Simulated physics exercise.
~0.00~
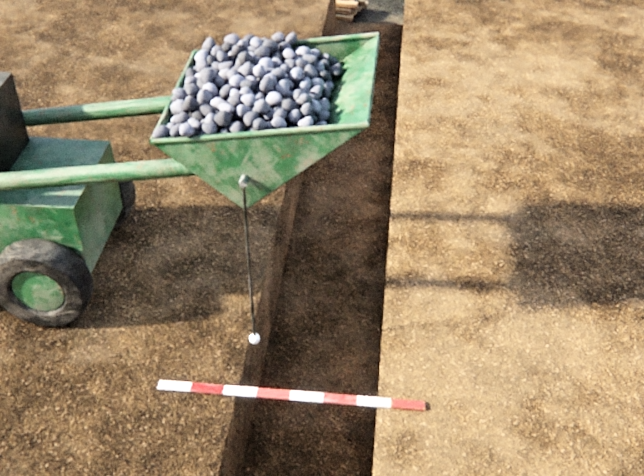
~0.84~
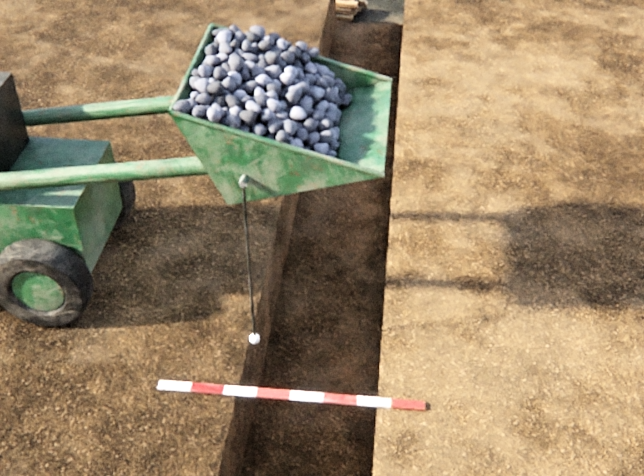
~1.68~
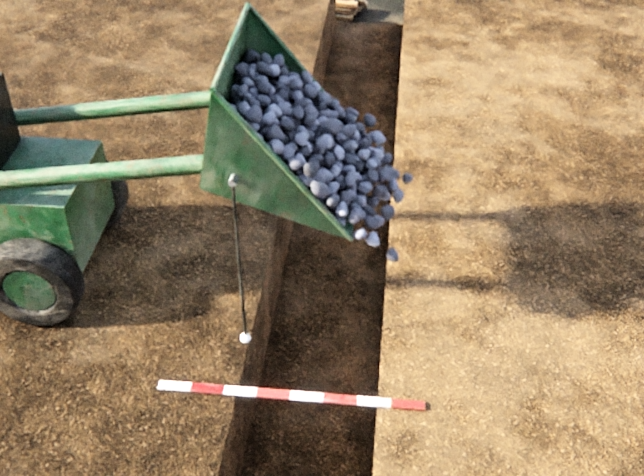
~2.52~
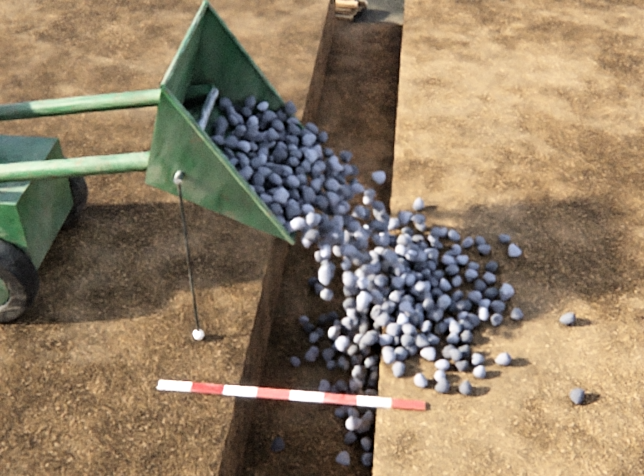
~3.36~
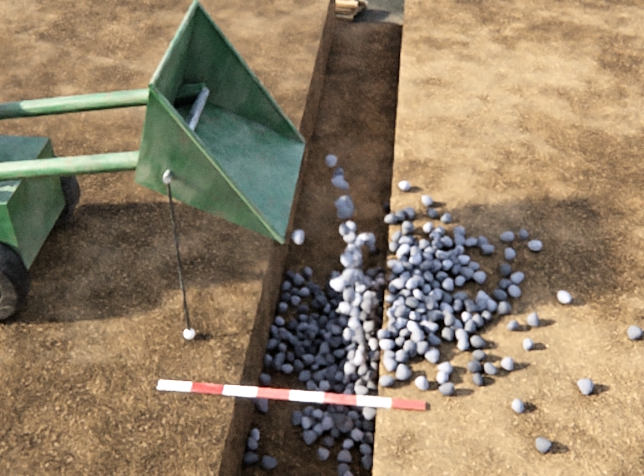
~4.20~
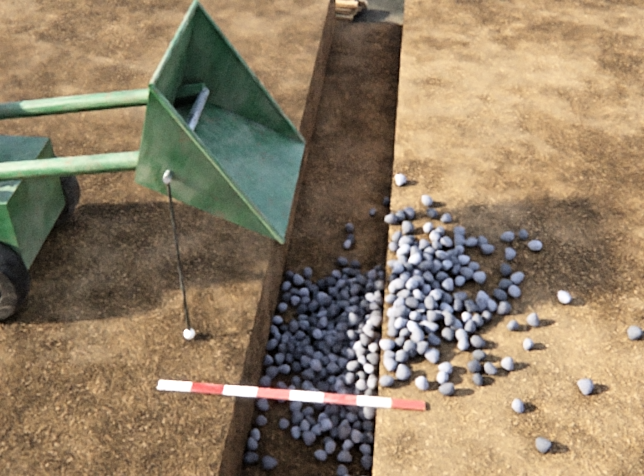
On bare brown earth, seen from above, a straight-sided trench runs up the middle, with a red and white striped staff lying across it. At left stands a green loader with dark wheels, its bucket heaped with blue-grey cobbles and a white ball hanging beneath on a rod. The bucket moves slightly right, then tips steeply until stones begin slipping off its lip. The machine draws back left as the cobbles pour out, some into the trench, others onto the right bank. The bucket ends empty and still tilted, with most stones in the trench and the rest scattered beyond it.
